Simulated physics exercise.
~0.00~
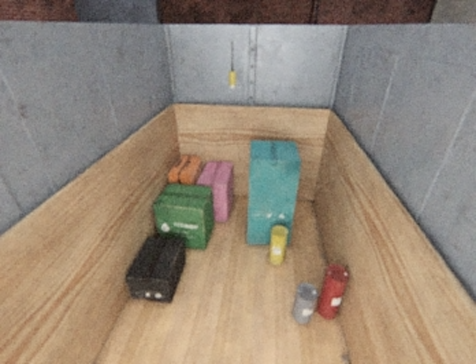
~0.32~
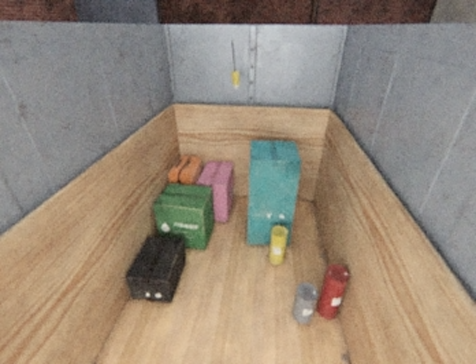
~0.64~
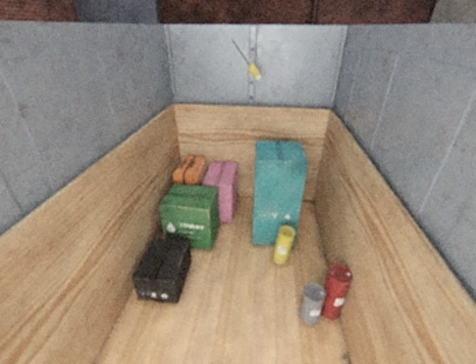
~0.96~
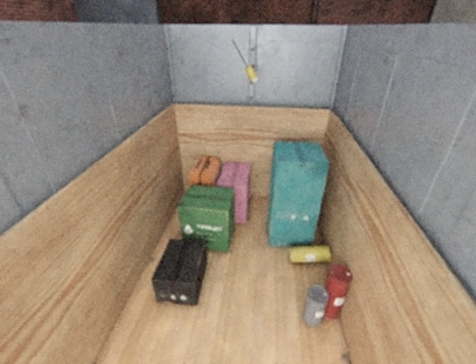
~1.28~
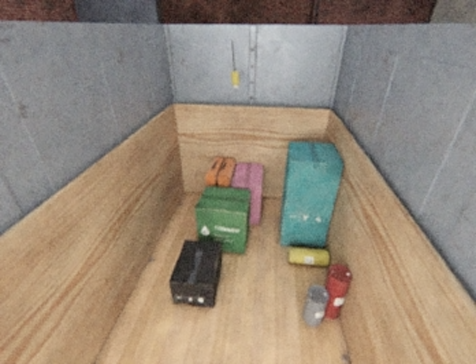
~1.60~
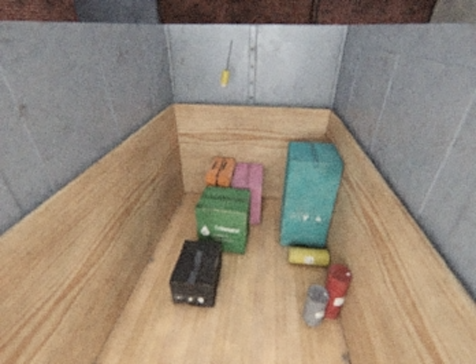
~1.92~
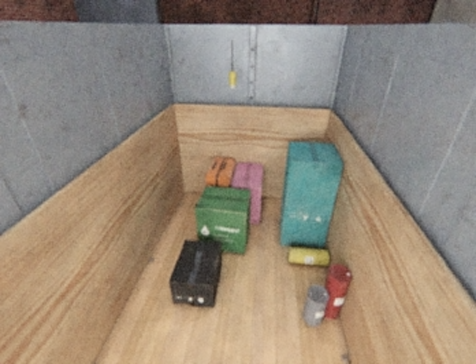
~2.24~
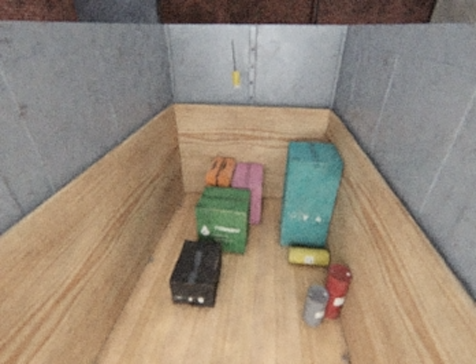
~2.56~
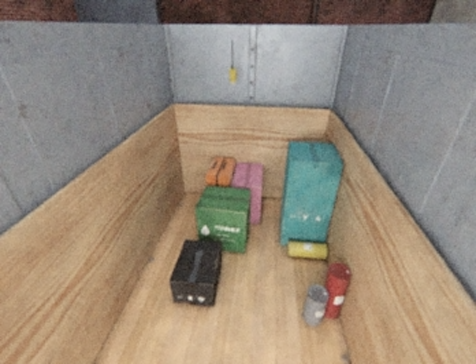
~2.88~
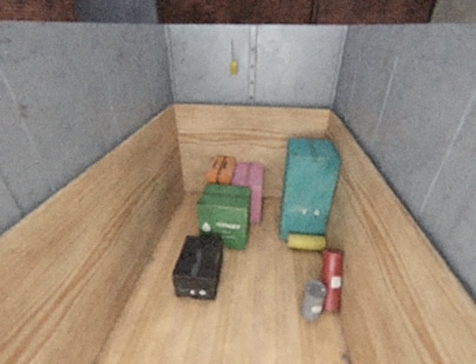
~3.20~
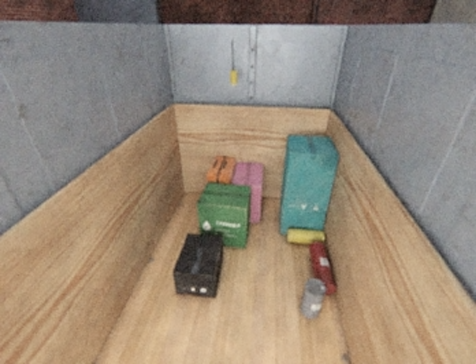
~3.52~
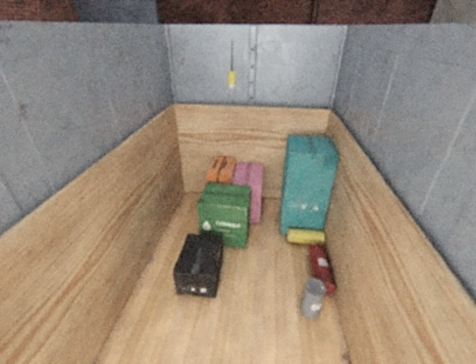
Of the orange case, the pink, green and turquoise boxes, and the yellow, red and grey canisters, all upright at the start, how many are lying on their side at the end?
Two of them are lying on their side at the end, the yellow canister and the red canister.
